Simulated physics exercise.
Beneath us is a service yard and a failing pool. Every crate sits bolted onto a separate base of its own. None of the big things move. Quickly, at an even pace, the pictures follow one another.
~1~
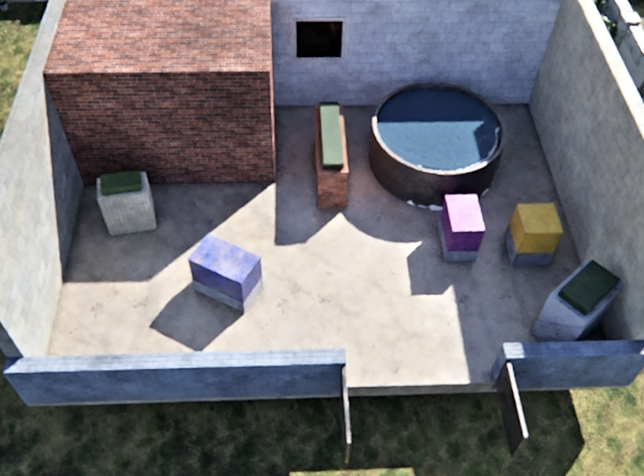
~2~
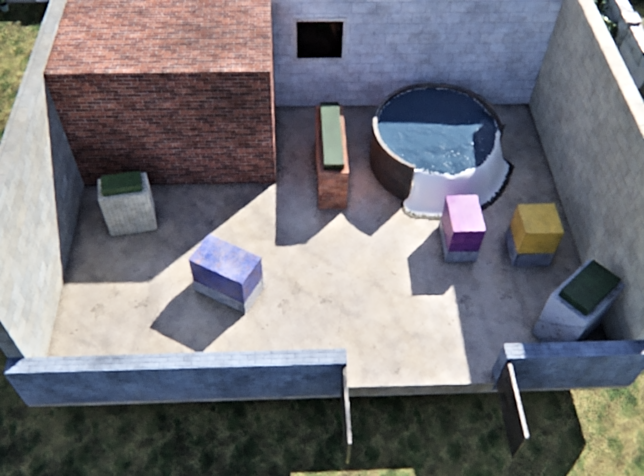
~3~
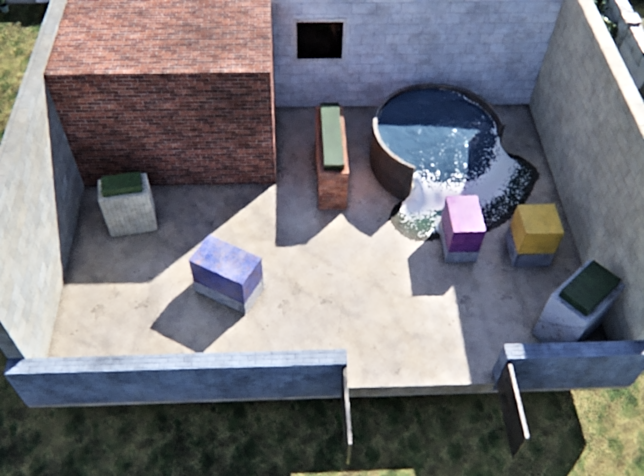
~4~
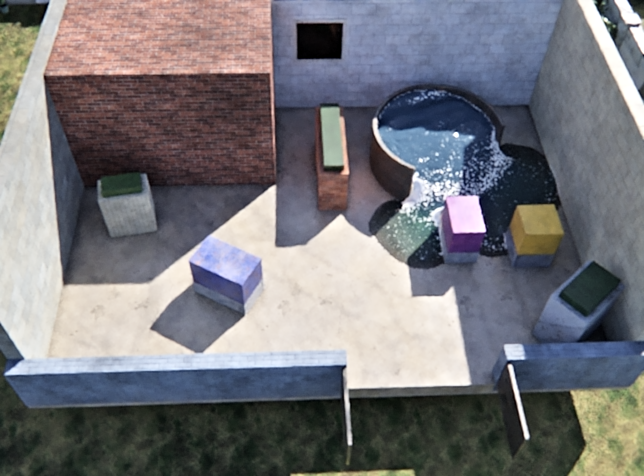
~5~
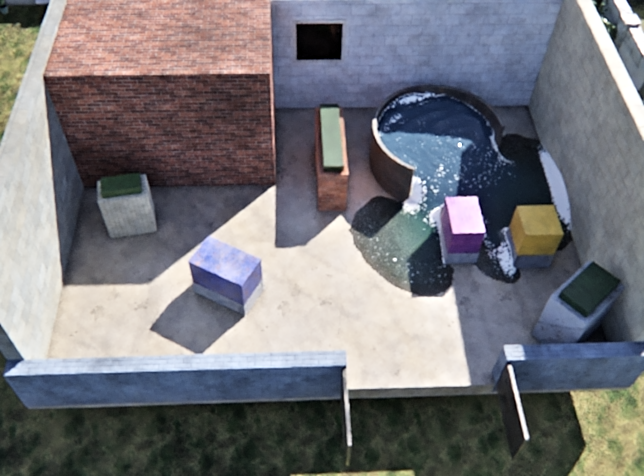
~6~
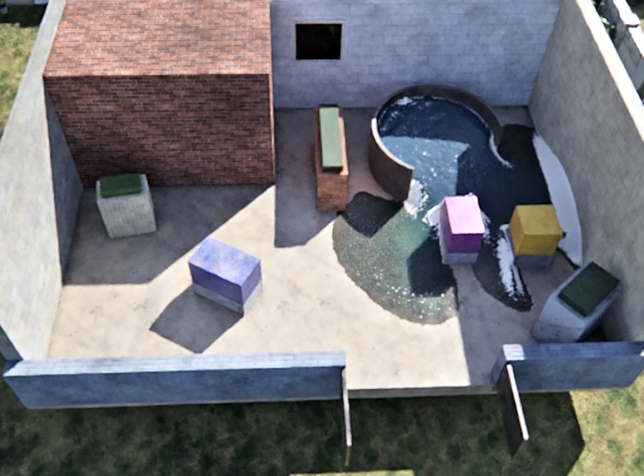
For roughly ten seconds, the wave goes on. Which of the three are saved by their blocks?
Blue crate: Remains dry. Purple crate: Becomes wet. Yellow crate: Becomes wet.
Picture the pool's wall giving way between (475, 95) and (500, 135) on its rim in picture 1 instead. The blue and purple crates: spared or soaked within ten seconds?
My reading: Blue stays untouched, purple stays untouched.
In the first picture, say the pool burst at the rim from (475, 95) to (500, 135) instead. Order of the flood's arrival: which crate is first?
It is the one in yellow.
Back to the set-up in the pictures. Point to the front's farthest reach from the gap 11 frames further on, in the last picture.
I'd put it around (199, 378).
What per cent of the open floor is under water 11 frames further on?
I'd guess some 55 per cent.
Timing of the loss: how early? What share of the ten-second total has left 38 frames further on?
Share gone: About 75 %.
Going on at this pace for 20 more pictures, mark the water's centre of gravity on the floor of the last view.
The spot I would choose is (453, 223).
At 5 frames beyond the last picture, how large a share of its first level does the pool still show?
44 percent or thereabouts.
A moment on, water covers 40 % of the floor; the blue crate not reached, the purple crate water round its plinth, the yellow crate water round its plinth.
Next, water covers 55 % of the floor; the blue crate water round its plinth, the purple crate water round its plinth, the yellow crate water round its plinth.
Then, water covers 70 % of the floor; the blue crate water round its plinth, the purple crate water round its plinth, the yellow crate water round its plinth.
Later, water covers 90 % of the floor; the blue crate water round its plinth, the purple crate water round its plinth, the yellow crate water round its plinth.
In the end, water covers 100 % of the floor; the blue crate stayed above the water, the purple crate was topped, the yellow crate was topped.
